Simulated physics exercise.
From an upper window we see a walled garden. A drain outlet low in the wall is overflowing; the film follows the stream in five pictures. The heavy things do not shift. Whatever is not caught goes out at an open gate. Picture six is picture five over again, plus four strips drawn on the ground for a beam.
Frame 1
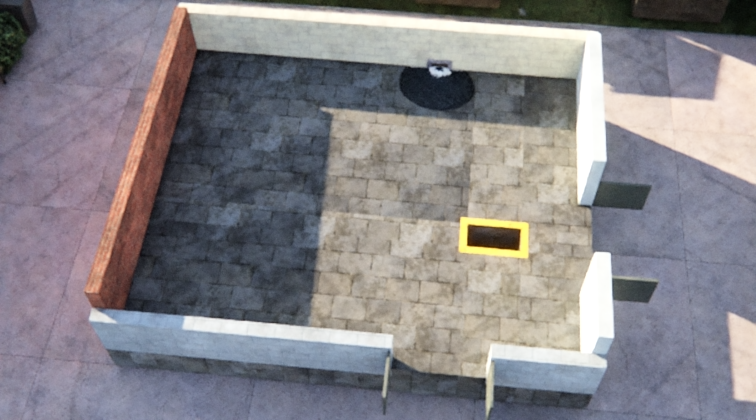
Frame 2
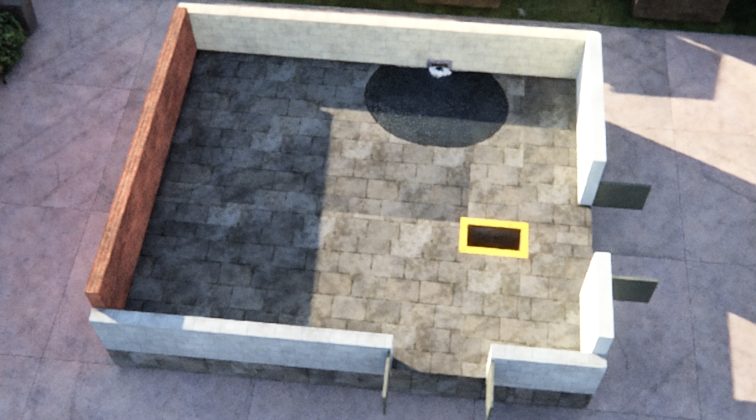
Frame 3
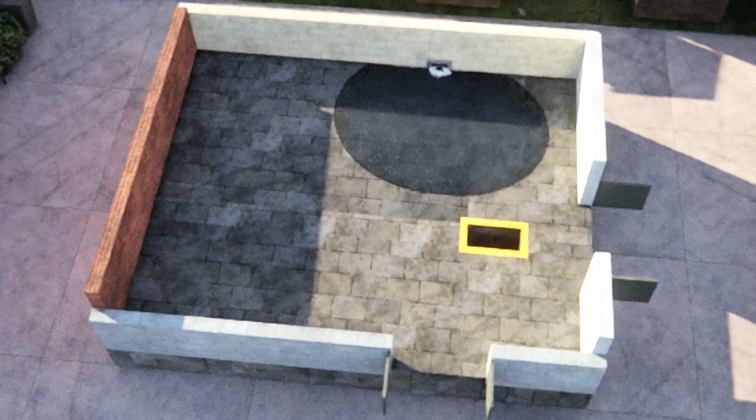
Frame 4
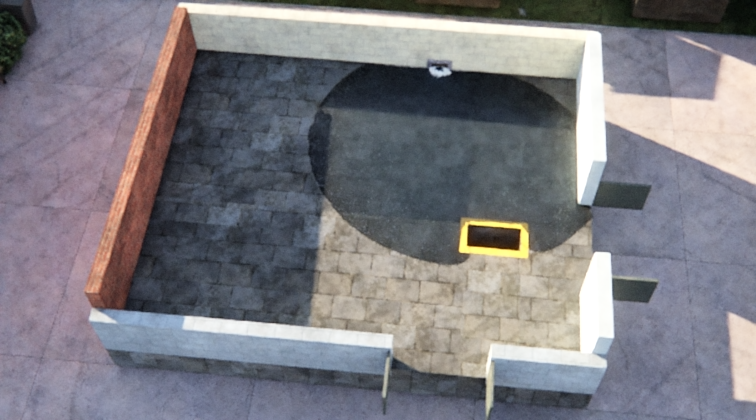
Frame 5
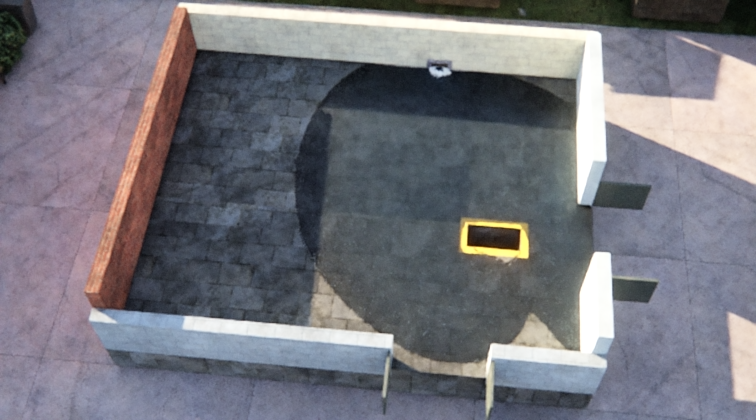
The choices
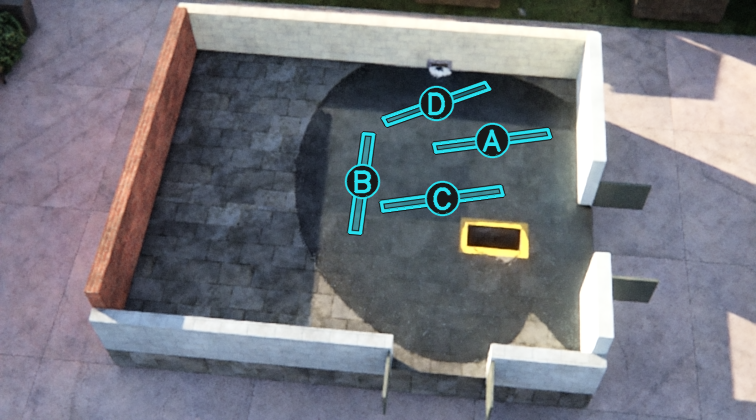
Dark water spreads from the back wall across a walled garden's paving and around a yellow-edged gully.
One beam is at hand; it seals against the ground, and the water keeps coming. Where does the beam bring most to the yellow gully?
Place B.
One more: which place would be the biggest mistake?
The answer is C.
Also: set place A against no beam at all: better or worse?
It is worse.
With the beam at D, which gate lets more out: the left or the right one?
The left gate.
On the marked copy, A from (434, 148) to (549, 133); B from (355, 232) to (368, 134); C from (382, 206) to (501, 190); D from (385, 121) to (487, 85).
For place A, about 16 % of the stream runs into the yellow gully, about 83 % out by the gates.
For place B, about 25 % of the stream runs into the yellow gully, about 75 % out by the gates.
For place C, about 3 % of the stream runs into the yellow gully, about 95 % out by the gates.
For place D, about 9 % of the stream runs into the yellow gully, about 89 % out by the gates.
